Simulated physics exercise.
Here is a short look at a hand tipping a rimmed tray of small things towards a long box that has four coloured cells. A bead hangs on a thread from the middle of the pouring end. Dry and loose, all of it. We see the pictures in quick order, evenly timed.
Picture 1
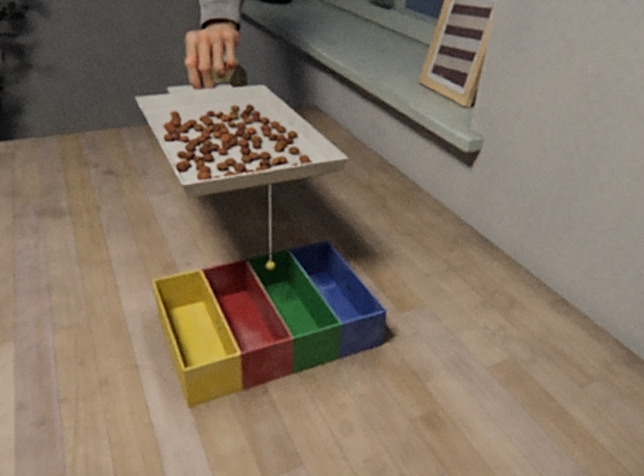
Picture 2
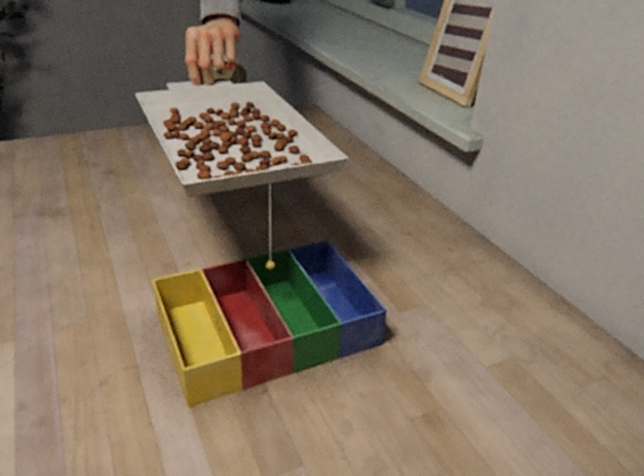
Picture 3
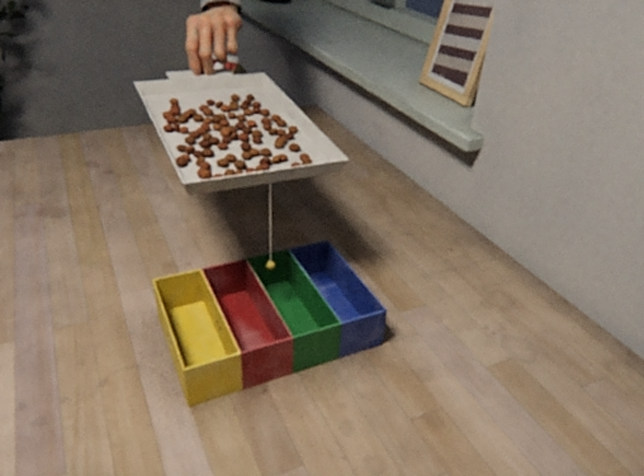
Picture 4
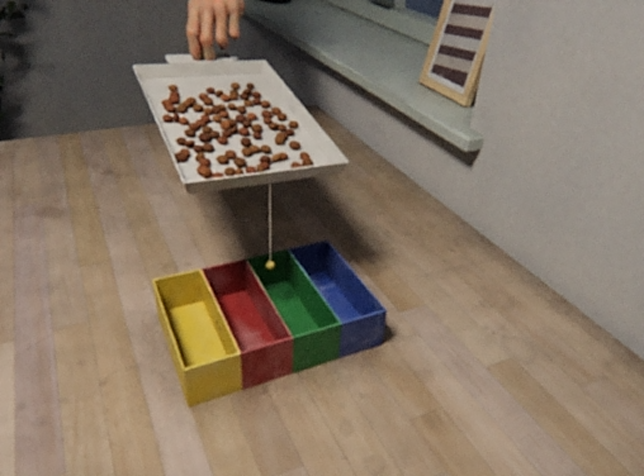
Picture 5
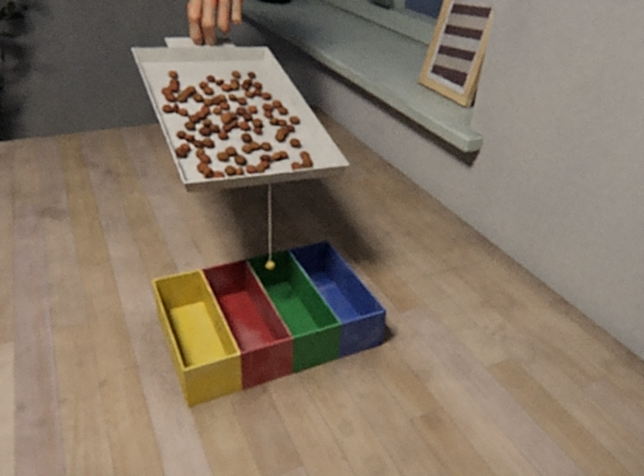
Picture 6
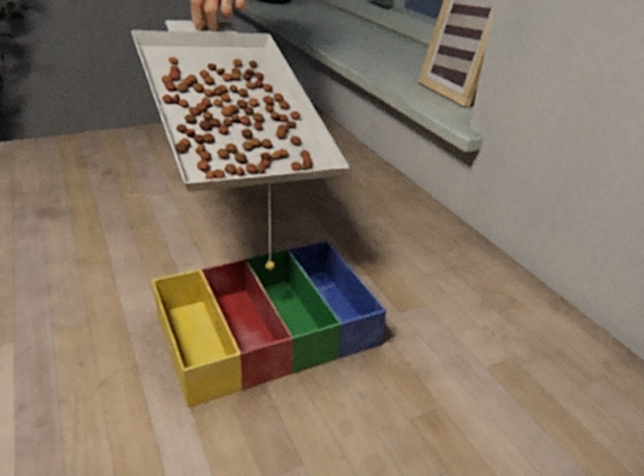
The video shows a hand gradually raising the back of a white rimmed tray of brown kibble above a box with yellow, red, green and blue cells, steepening its slant while the kibble stays on the tray.
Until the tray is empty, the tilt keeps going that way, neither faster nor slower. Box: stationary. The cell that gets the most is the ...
... Blue one.
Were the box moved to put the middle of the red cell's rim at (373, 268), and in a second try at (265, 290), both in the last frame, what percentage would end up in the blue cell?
0 % and 40 %.
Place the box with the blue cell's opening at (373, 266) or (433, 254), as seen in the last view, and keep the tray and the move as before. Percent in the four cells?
Roughly 100 per cent, and 80 per cent.
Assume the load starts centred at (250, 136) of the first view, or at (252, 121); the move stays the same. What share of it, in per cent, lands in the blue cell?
Estimates in order: 50 percent, 50 percent.
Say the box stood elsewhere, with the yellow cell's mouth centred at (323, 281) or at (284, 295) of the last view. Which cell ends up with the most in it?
Yellow, and then the red one.
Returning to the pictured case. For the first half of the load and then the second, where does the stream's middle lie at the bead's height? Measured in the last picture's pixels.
I'd say close to (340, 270) at first and close to (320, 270) later on.
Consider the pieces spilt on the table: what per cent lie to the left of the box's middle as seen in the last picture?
Looks like close to 0 per cent of it.
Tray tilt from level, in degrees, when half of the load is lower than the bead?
Approx. reading: About 100°.
Soon after the last picture, tray tipped steeply; nearly all on the tray; a stray few falling or outside the box.
A little later, tray tipped past a quarter turn; a small part on the tray; about a third in the blue cell; about a quarter in the green cell; a small part in the red cell; about a third falling or outside the box.
Later still, tray tipped past a quarter turn; about half in the blue cell; about a quarter in the green cell; a small part in the red cell; a small part falling or outside the box.
At rest, tray tipped past a quarter turn; about half in the blue cell; about a quarter in the green cell; a small part in the red cell; none in the yellow cell; a small part outside the box.
